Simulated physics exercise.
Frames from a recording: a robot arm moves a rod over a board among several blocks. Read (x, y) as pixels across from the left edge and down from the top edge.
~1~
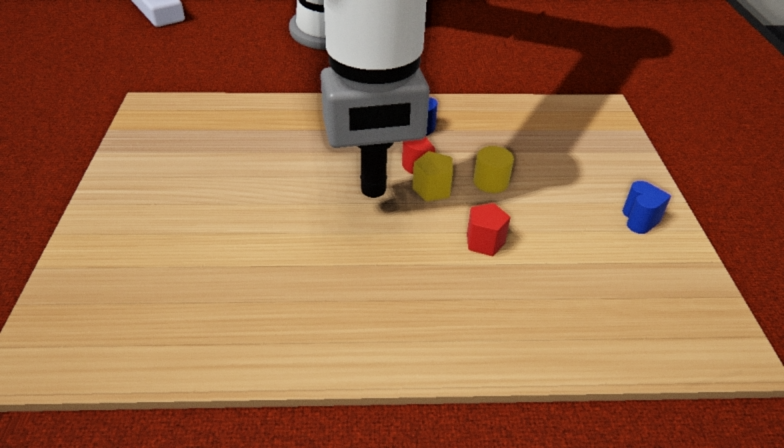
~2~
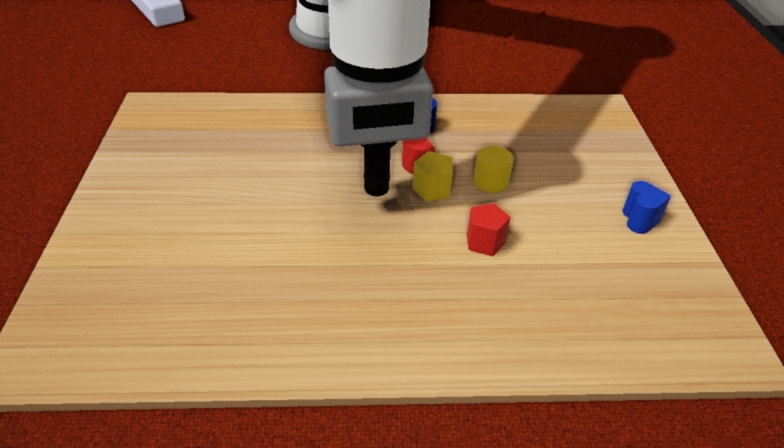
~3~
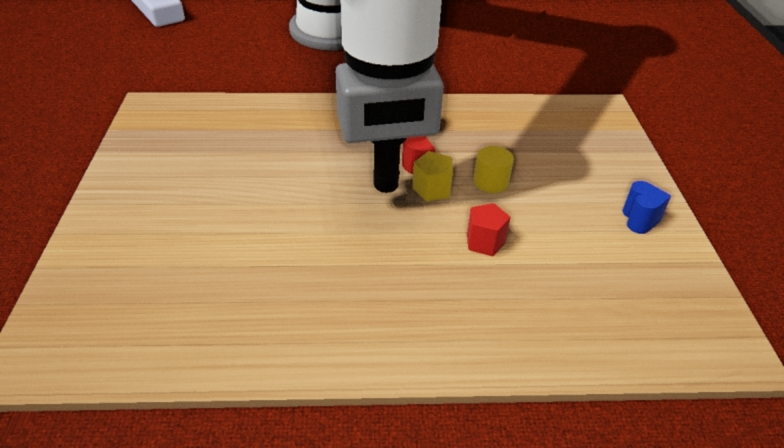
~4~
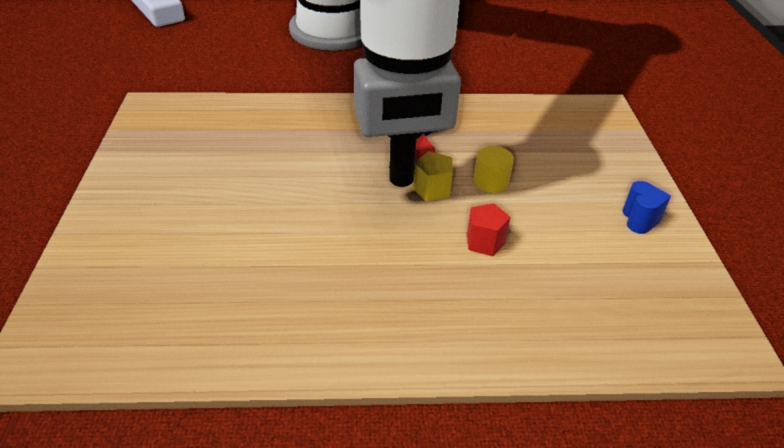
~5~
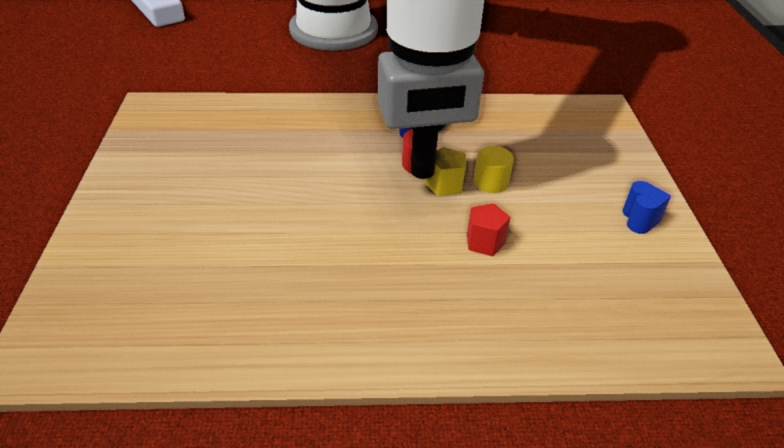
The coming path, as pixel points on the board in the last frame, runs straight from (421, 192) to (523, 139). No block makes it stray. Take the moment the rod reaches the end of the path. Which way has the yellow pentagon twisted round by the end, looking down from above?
Top view: Clockwise.
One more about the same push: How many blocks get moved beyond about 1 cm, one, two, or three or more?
The number is two.
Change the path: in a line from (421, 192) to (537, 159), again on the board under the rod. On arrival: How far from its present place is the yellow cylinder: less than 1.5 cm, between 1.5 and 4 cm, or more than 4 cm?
Covers over 4 cm.
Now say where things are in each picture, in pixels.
The first picture shows rod's lower end (374, 191); red D-shaped block partly hidden; yellow pentagon (435, 163); yellow cylinder (496, 156).
The second picture shows rod (377, 190); blocks still.
The third picture shows rod (386, 186); blocks still.
The fourth picture shows rod (402, 180); blocks still.
The fifth picture shows rod (422, 173); red D-shaped block partly hidden; yellow pentagon (448, 159); yellow cylinder (496, 156).
The first path, step by step. One third of the way, rod (461, 154); yellow pentagon (484, 140); yellow cylinder (520, 151).
Two thirds of the way, rod (496, 136); yellow pentagon (519, 124); yellow cylinder (528, 149).
At the end, rod (527, 120); red D-shaped block still; yellow pentagon (552, 111), turned 20° clockwise; yellow cylinder (528, 149).
